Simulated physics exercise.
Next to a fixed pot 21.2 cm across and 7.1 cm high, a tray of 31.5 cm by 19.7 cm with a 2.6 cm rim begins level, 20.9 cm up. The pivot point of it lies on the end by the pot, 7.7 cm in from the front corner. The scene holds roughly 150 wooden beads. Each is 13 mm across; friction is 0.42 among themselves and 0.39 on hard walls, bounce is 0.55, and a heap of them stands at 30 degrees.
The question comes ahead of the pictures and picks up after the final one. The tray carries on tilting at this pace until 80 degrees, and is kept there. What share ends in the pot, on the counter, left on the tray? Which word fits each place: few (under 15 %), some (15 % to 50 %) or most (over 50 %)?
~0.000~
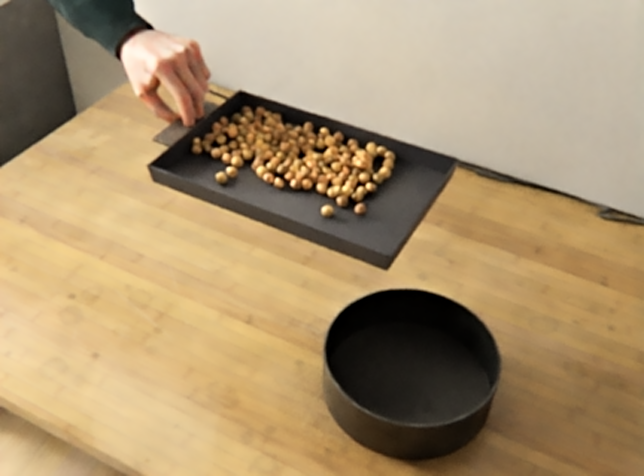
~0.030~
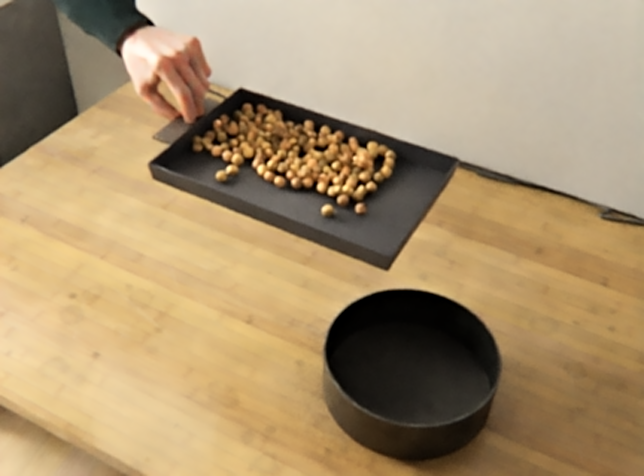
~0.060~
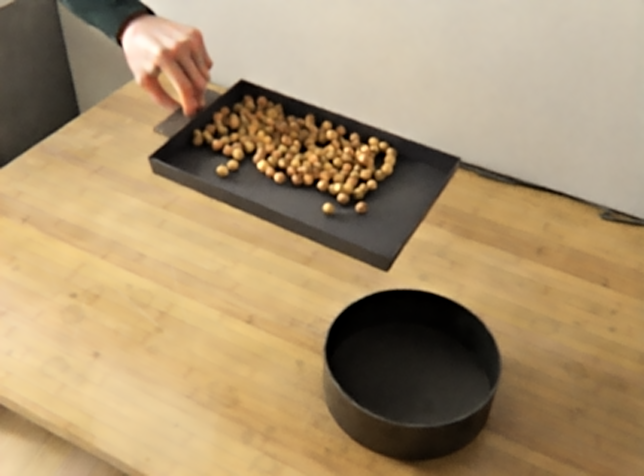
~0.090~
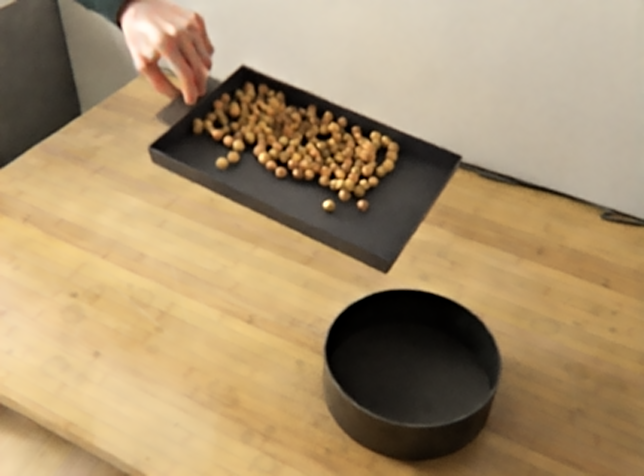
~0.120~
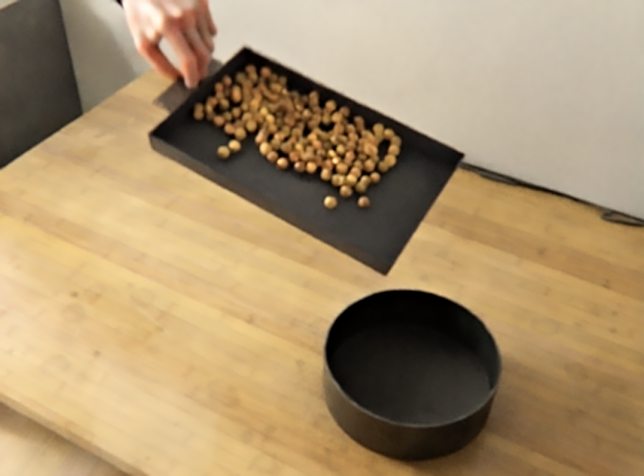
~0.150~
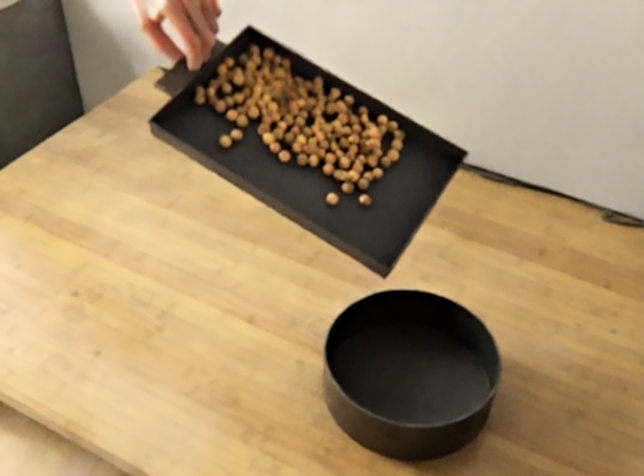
Pot gets most; counter gets some; tray gets few.
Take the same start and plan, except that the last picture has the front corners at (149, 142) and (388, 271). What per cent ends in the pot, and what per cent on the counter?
That works out as pot 55 and counter 40.
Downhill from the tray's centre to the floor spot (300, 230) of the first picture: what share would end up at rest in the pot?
Roughly 45 percent of them.
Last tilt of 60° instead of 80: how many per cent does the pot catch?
Roughly 35 percent.
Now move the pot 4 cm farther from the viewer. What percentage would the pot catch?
Then roughly 35 percent would land in it.
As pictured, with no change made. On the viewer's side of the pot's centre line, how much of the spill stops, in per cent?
Estimate: Close to 100 per cent of the pieces.
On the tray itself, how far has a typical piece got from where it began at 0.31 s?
Around 1 centimetres.
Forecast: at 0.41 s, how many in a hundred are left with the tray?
I'd say close to 100 per cent.
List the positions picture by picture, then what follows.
Tray tilt 0 degrees, front corners at (150, 165) and (389, 253); middle of the pieces at (295, 152); pot at (412, 351), in the first picture.
Tray tilt 1 degrees, front corners at (151, 162) and (389, 254); middle of the pieces at (295, 150), in the second picture.
Tray tilt 3 degrees, front corners at (151, 156) and (390, 256), lowest corner right front; middle of the pieces at (296, 146), in the third picture.
Tray tilt 7 degrees, front corners at (151, 147) and (390, 259), lowest corner right front; middle of the pieces at (297, 138), in the fourth picture.
Tray tilt 13 degrees, front corners at (151, 134) and (391, 263), lowest corner right front; middle of the pieces at (300, 127), in the fifth picture.
Tray tilt 19 degrees, front corners at (152, 120) and (391, 267), lowest corner right front; middle of the pieces at (303, 115); pot at (412, 352). The tray's pace is about 210 degrees a second, in the sixth picture.
After 0.31 s, tilt 53 degrees; the tray holds 100 %, the pot 0 %.
After 0.41 s, tilt 73 degrees; the tray holds 100 %, the pot 0 %.
After 0.65 s, tilt 80 degrees; the tray holds 10 %, the pot 50 %.
By 2.0 s all is still; pot 65 %, counter 30 %, tray 5 %.
